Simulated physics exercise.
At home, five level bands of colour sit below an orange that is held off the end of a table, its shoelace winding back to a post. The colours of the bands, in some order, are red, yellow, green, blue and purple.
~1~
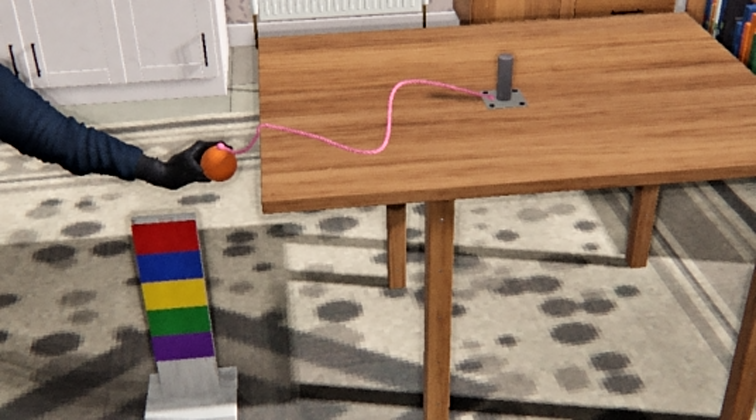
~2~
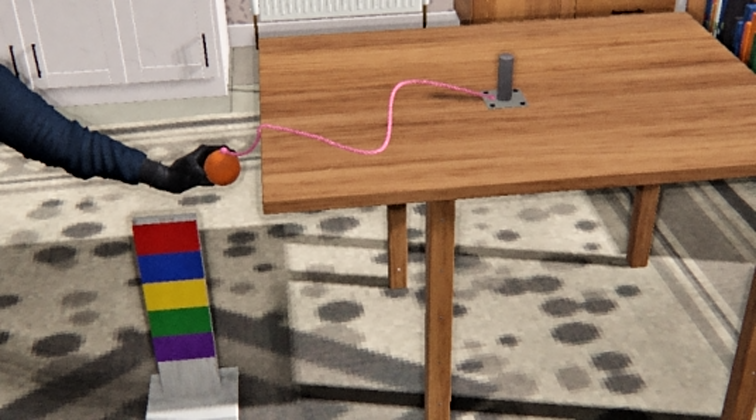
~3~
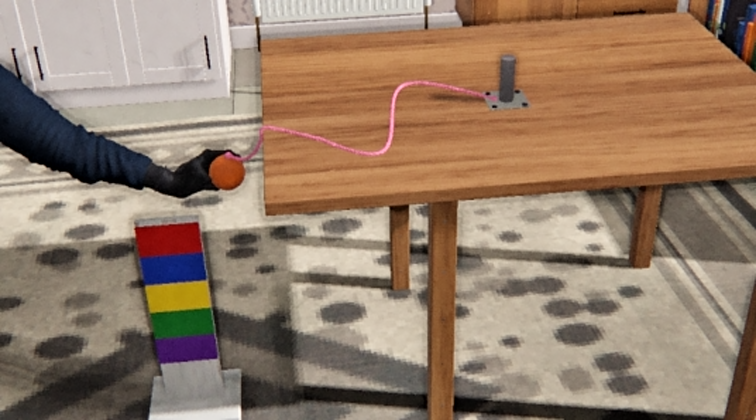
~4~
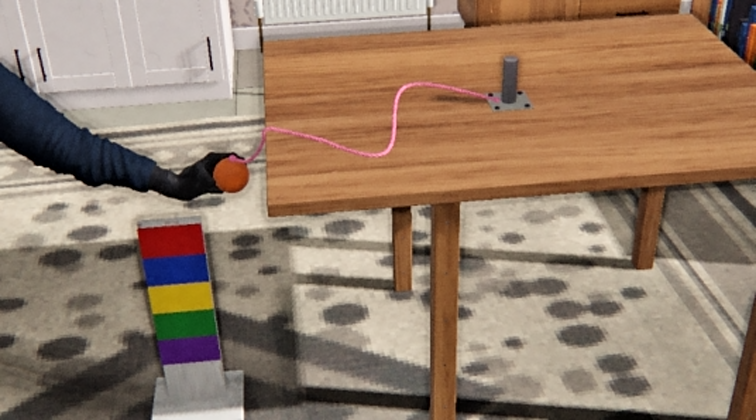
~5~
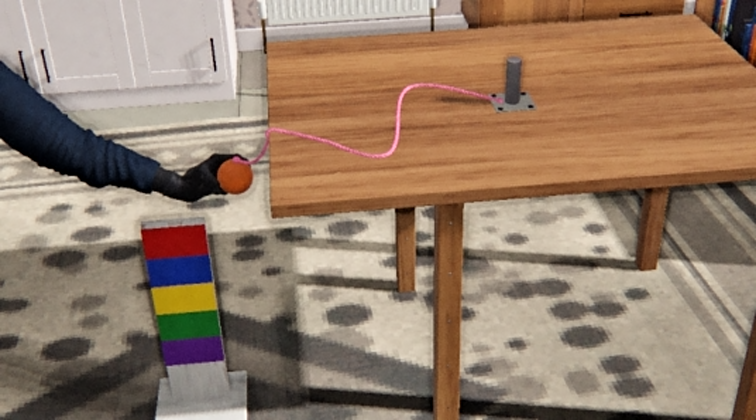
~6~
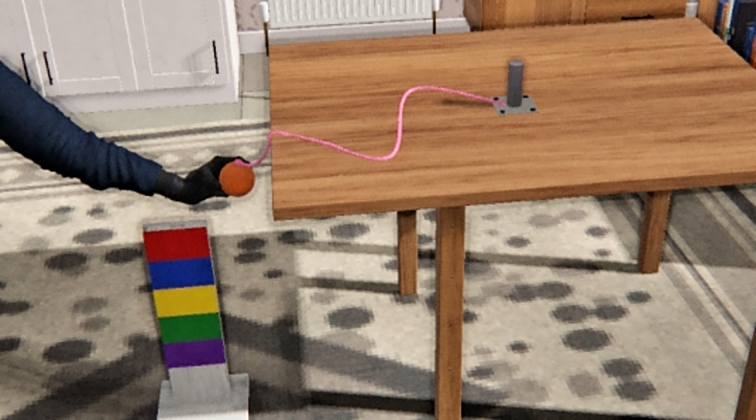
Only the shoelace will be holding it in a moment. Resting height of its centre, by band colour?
Green.
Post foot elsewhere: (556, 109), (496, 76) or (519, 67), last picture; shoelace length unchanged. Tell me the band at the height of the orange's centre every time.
Going case by case, it's yellow, green and finally yellow.
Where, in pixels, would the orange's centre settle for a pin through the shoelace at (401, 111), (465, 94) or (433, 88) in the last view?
The pixel places are (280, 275), (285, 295) and (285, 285), one per try.
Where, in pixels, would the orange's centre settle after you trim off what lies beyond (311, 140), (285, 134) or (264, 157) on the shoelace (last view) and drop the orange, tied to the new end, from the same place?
Approximate pixels, cut by cut: (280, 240); (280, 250); (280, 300).
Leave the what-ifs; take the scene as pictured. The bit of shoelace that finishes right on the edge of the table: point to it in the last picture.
At (397, 148).
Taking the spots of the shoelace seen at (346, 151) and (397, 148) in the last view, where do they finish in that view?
In that view they reach (277, 181) and (270, 125).
Soon after, orange near (261, 318); level with green.
Then, orange near (311, 290); level with green.
Further on, orange near (278, 312); level with green.
At rest, orange near (291, 307); level with green. Its centre hangs level with the green band.
